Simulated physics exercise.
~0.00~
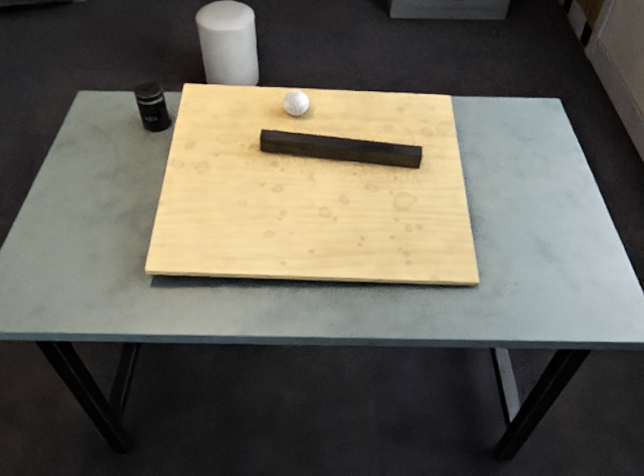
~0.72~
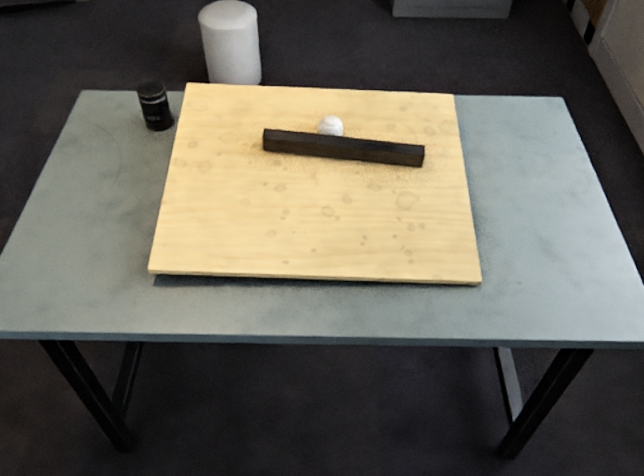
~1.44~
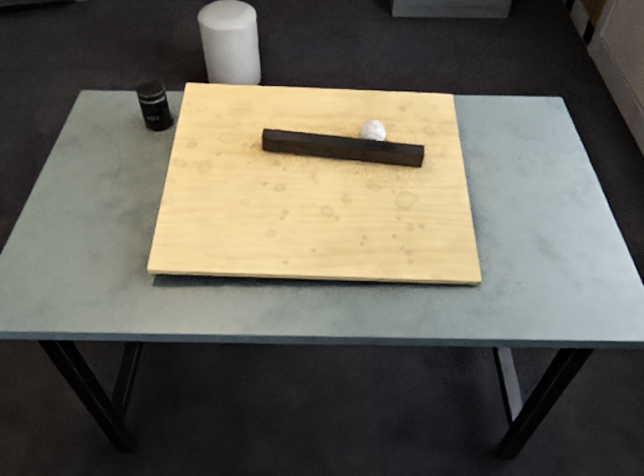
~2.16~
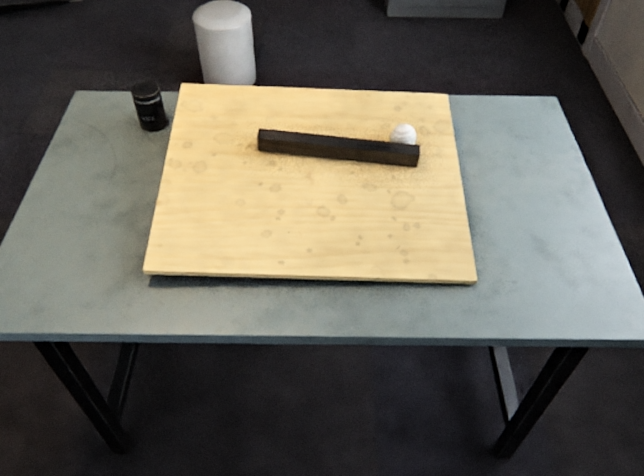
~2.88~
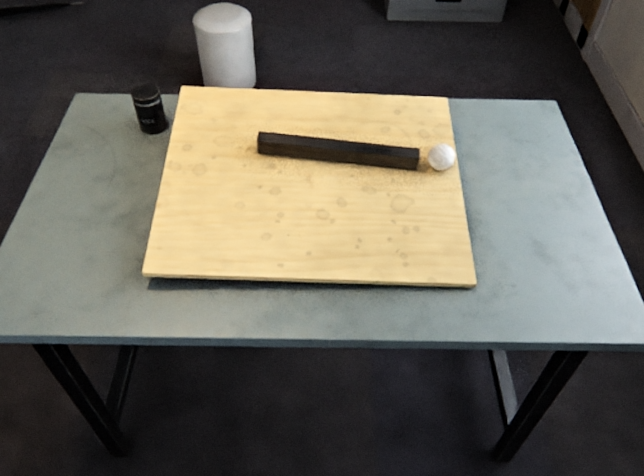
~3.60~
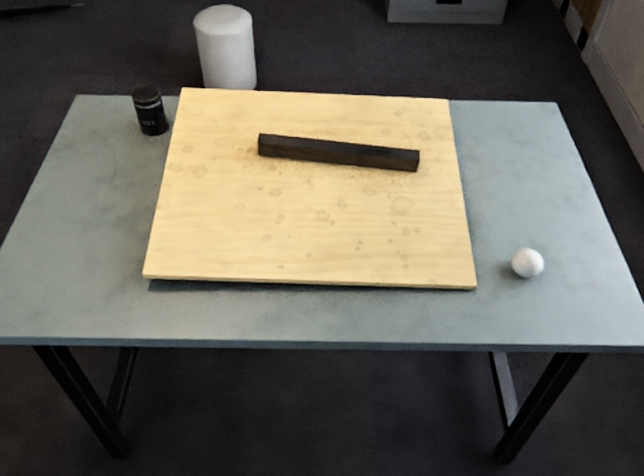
A white ball rolled to the right along the back of a dark bar fixed on a tilted wooden board, cleared its end, and went over the board's right edge onto the grey table, while a black jar stayed put at the left.
